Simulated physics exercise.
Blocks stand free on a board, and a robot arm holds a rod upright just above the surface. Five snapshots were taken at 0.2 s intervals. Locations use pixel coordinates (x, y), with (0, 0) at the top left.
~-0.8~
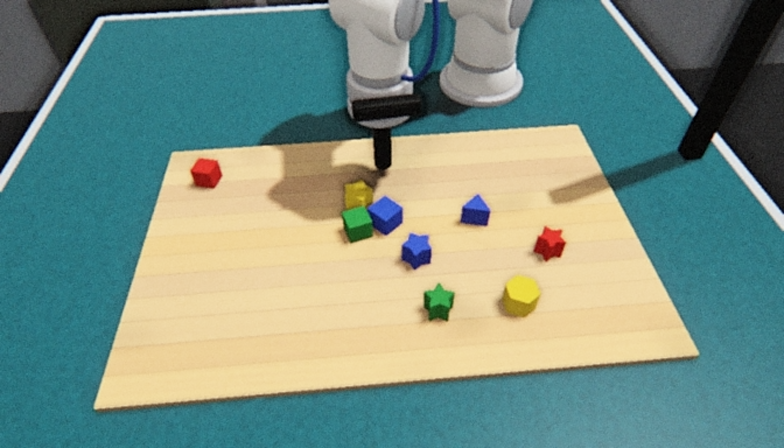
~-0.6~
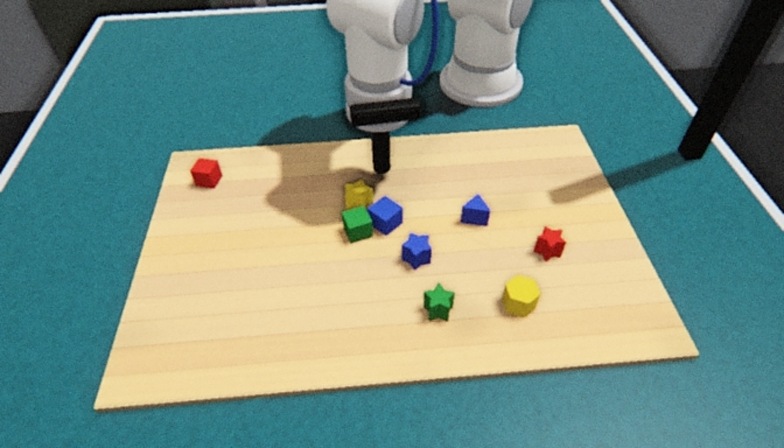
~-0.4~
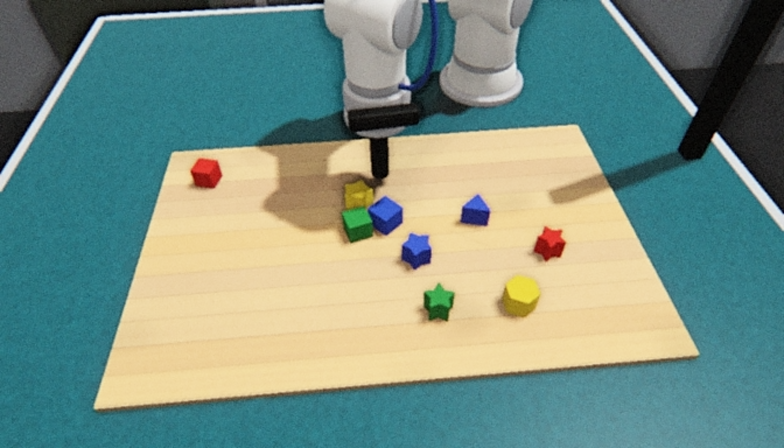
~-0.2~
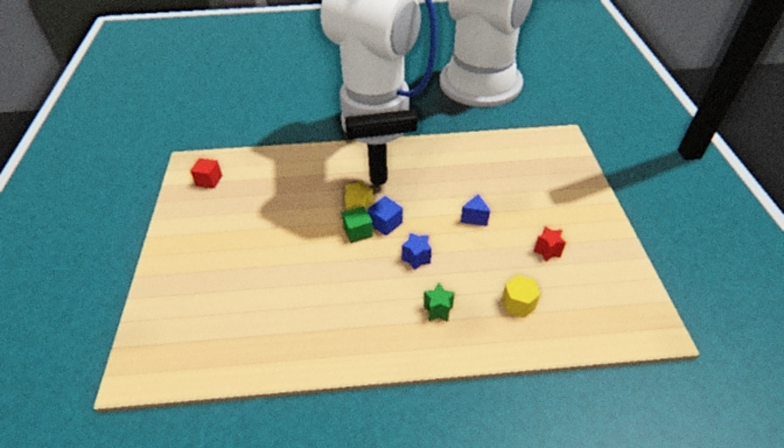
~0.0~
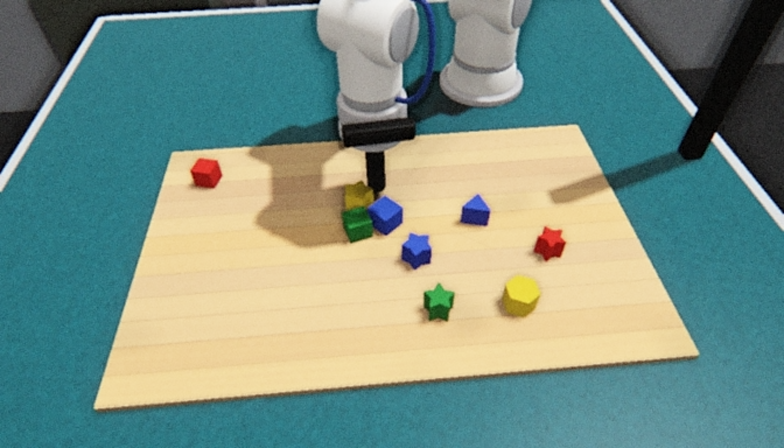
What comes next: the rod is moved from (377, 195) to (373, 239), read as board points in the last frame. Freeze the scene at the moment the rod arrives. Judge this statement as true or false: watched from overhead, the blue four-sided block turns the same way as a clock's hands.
This is false.
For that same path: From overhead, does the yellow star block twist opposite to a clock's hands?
No, I don't think so.
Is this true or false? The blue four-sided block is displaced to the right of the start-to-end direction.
That statement is not accurate.
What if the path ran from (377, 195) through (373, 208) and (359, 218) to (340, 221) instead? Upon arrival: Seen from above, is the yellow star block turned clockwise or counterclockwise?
It spins clockwise.
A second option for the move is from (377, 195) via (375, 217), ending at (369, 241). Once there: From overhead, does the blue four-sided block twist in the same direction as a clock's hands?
No, that is not what happens.
The first path, step by step. Halfway along, rod (374, 210); yellow star block (353, 195), turned 50° clockwise; blue four-sided block (389, 214).
At the end, rod (373, 232); green four-sided block (349, 224), turned 15° clockwise; yellow star block (353, 196), turned 50° clockwise; blue four-sided block (396, 226), turned 35° anticlockwise; blue star block still.
